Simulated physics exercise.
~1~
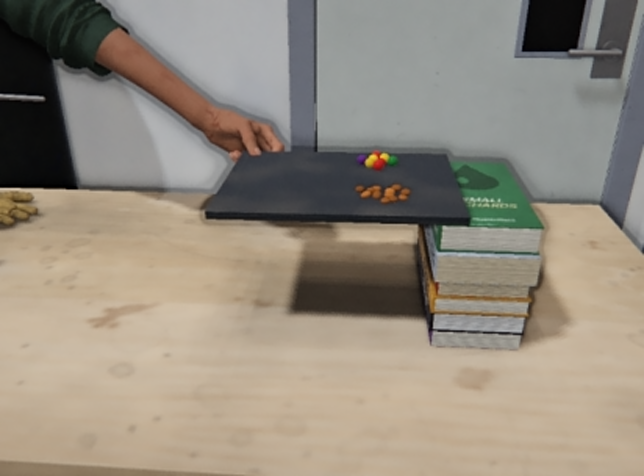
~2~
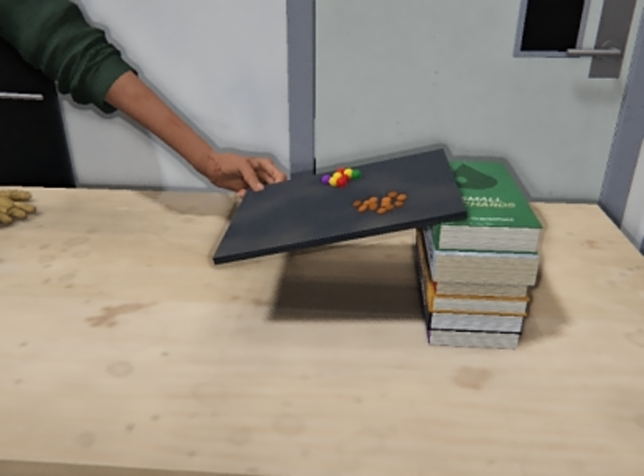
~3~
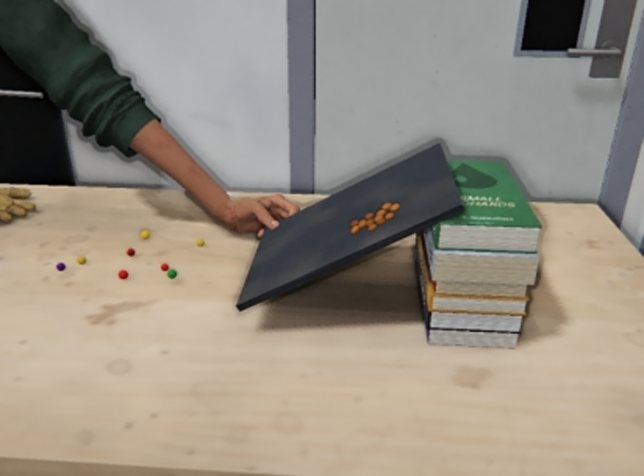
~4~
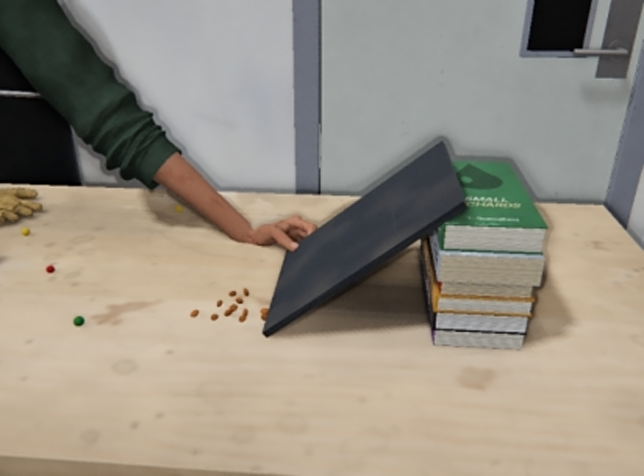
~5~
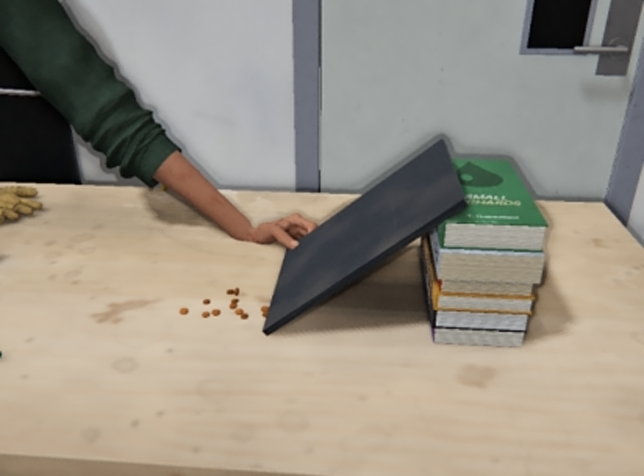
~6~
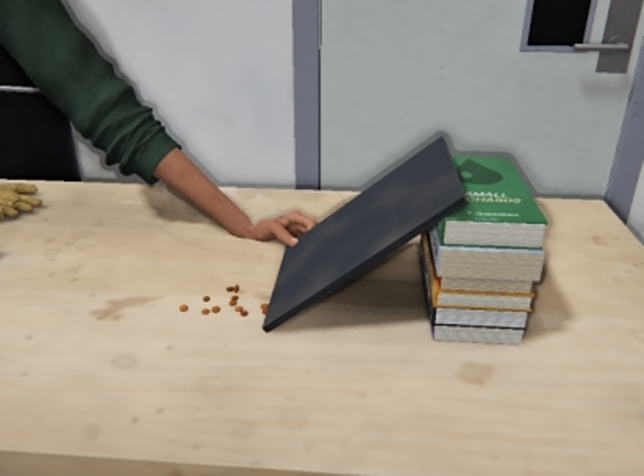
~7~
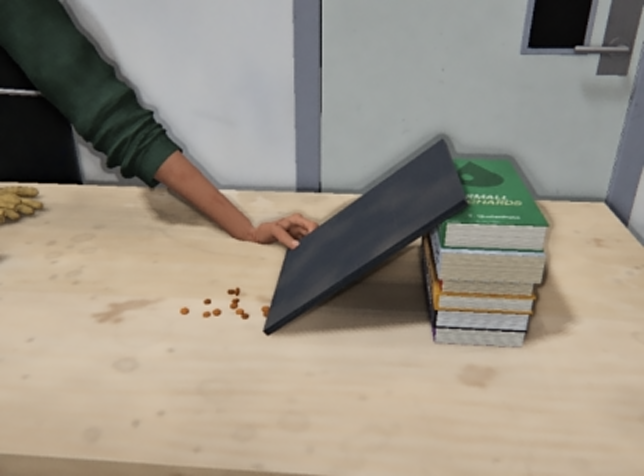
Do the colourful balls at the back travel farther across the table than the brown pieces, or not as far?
The colourful balls travel farther, rolling away to the left until they are out of view, while the brown pieces come to rest close to the board's lower end.
Colourful balls roll far left off a dark board a hand tilts; brown pieces stop nearby.
